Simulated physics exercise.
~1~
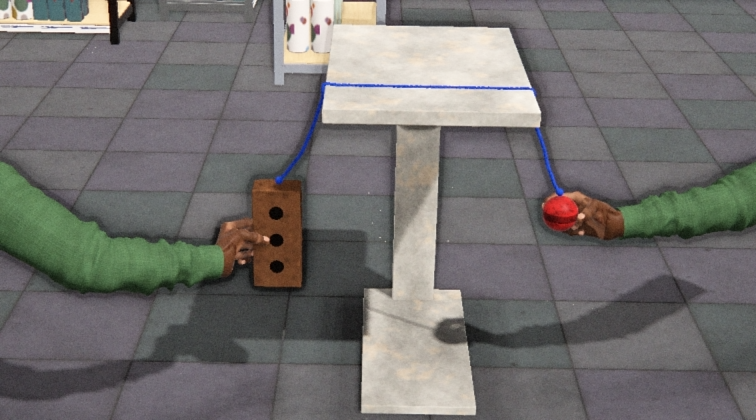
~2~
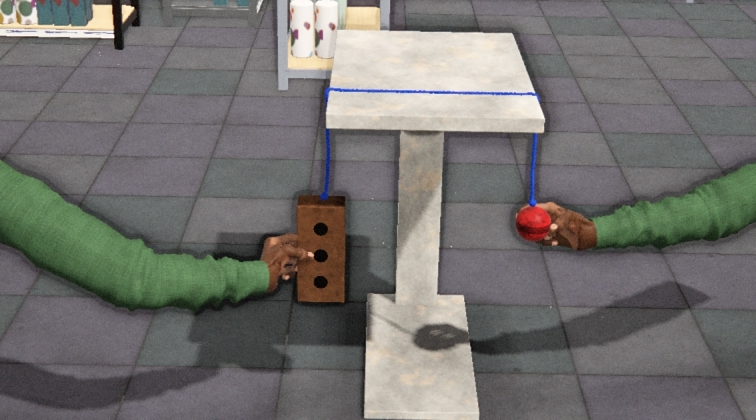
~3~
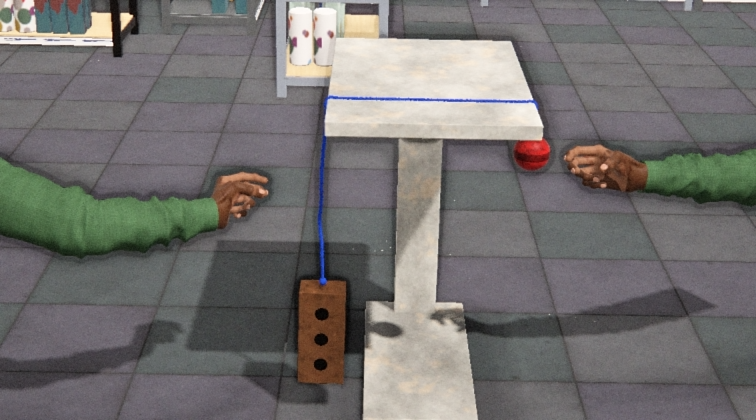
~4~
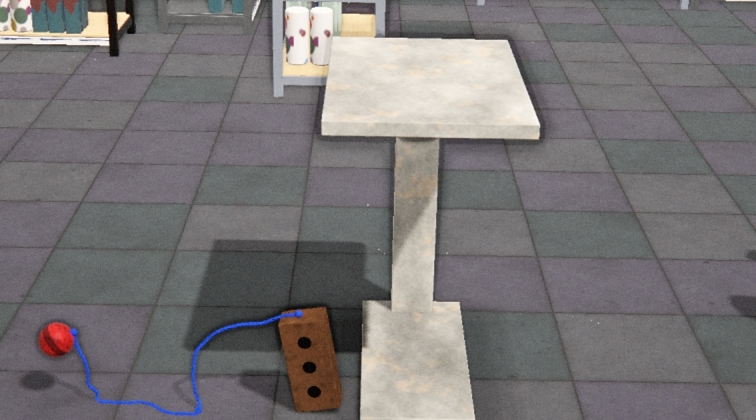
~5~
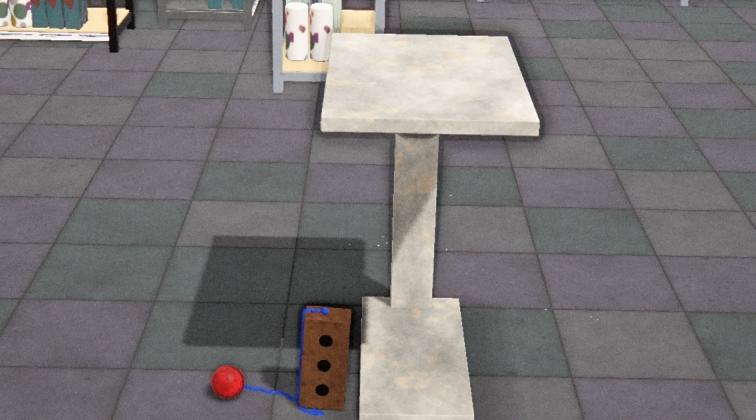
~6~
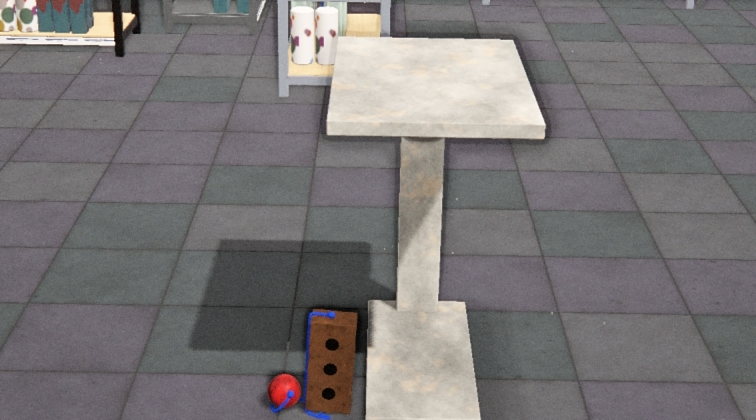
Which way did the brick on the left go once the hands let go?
The brick went down, dropping beside the table until it reached the floor.
